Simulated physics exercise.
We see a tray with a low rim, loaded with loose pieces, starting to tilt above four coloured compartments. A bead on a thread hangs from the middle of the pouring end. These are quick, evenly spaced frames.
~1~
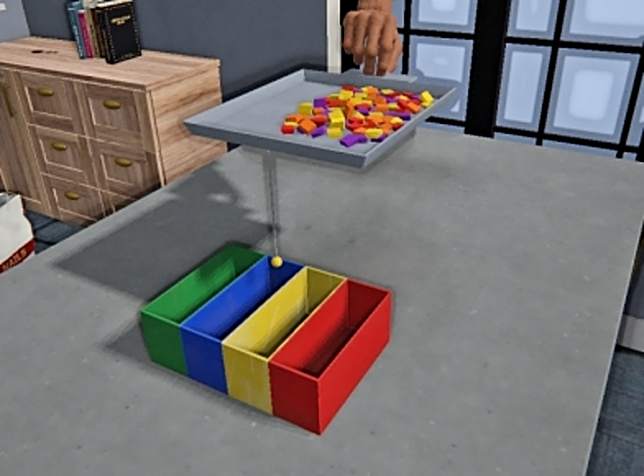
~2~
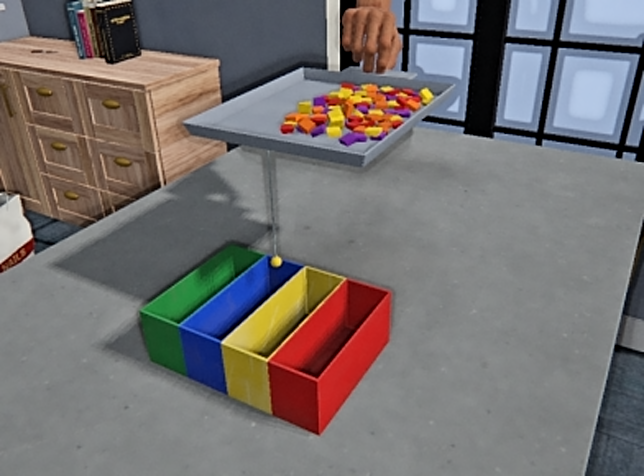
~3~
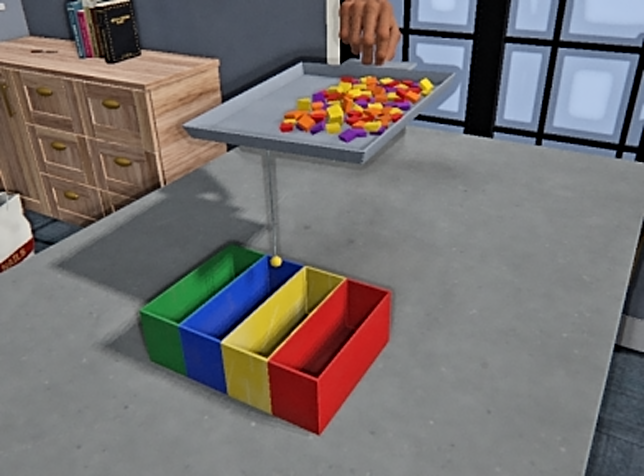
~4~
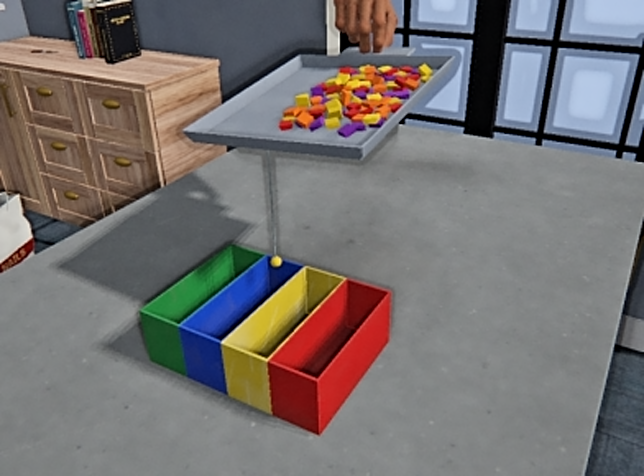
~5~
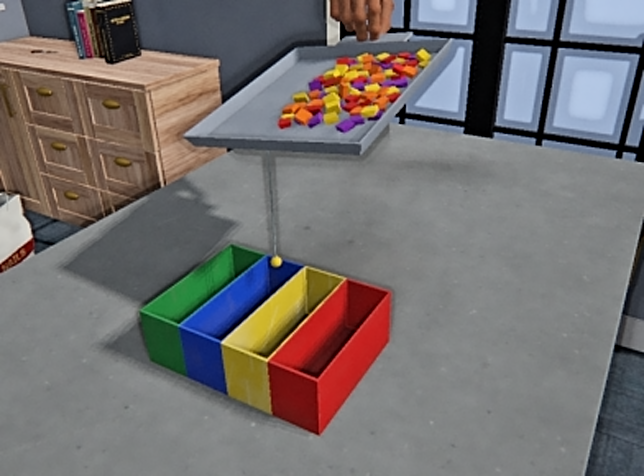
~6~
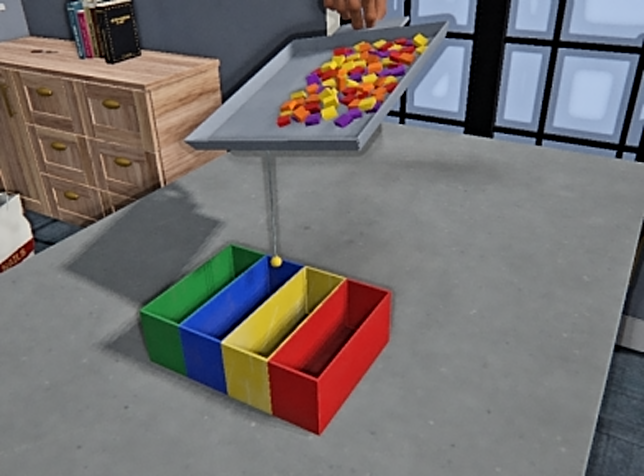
In a room with a wooden drawer cabinet, books and a gridded window, a grey countertop is seen from above at an angle by a still camera. A grey tray of yellow, orange, red and purple pieces sits above green, blue, yellow and red compartments, a yellow bead hanging beneath it. A hand at the far edge steadily tilts the tray, lowering its near left corner slightly.
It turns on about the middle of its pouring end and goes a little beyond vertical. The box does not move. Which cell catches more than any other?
The green cell gets the most.
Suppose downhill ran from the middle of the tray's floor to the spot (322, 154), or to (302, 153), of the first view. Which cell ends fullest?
The first try: That red cell. The second: Red.
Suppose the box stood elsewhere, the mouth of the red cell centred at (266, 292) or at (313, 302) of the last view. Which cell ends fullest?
The first try: That blue cell. The second: The cell in green.
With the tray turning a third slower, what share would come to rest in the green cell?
Close to 40 per cent.
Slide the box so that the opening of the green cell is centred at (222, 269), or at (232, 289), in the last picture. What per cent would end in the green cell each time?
About 40 and 0 per cent.
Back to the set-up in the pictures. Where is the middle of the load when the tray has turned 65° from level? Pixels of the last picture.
Roughly at (214, 161).
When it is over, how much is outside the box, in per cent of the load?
It comes to 70 per cent or so.
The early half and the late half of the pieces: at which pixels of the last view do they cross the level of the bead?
Around (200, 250) and then (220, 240).
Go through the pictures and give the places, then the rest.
Corners of the pouring end near (190, 120) and (363, 152), level; middle of the load near (362, 112), mosaic tiles; bead on its thread near (277, 262); green cell near (164, 339); blue cell near (204, 355); yellow cell near (247, 373); red cell near (295, 393), in the first frame.
Corners of the pouring end near (190, 121) and (362, 151), level; middle of the load near (362, 110), in the second frame.
Corners of the pouring end near (189, 124) and (361, 148), tipped barely, lowest at the left corner; middle of the load near (361, 104), in the third frame.
Corners of the pouring end near (189, 129) and (359, 144), tipped a little, lowest at the left corner; middle of the load near (360, 96), in the fourth frame.
Corners of the pouring end near (190, 133) and (357, 140), tipped a little, lowest at the left corner; middle of the load near (358, 87), in the fifth frame.
Corners of the pouring end near (191, 138) and (355, 135), tipped clearly, lowest at the left corner; middle of the load near (356, 78); green cell near (164, 339); blue cell near (204, 355); yellow cell near (247, 373); red cell near (294, 393), in the sixth frame.
Shortly afterwards, tray tipped steeply; near two thirds on the tray; near a third falling or outside the box.
Next, tray tipped past a quarter turn; near a third in the green cell; near two thirds falling or outside the box.
Some moments later, tray tipped past a quarter turn; near a third in the green cell; near two thirds falling or outside the box.
In the end, tray tipped past a quarter turn; near a third in the green cell; none at all in the red cell; none at all in the yellow cell; none at all in the blue cell; near two thirds outside the box.
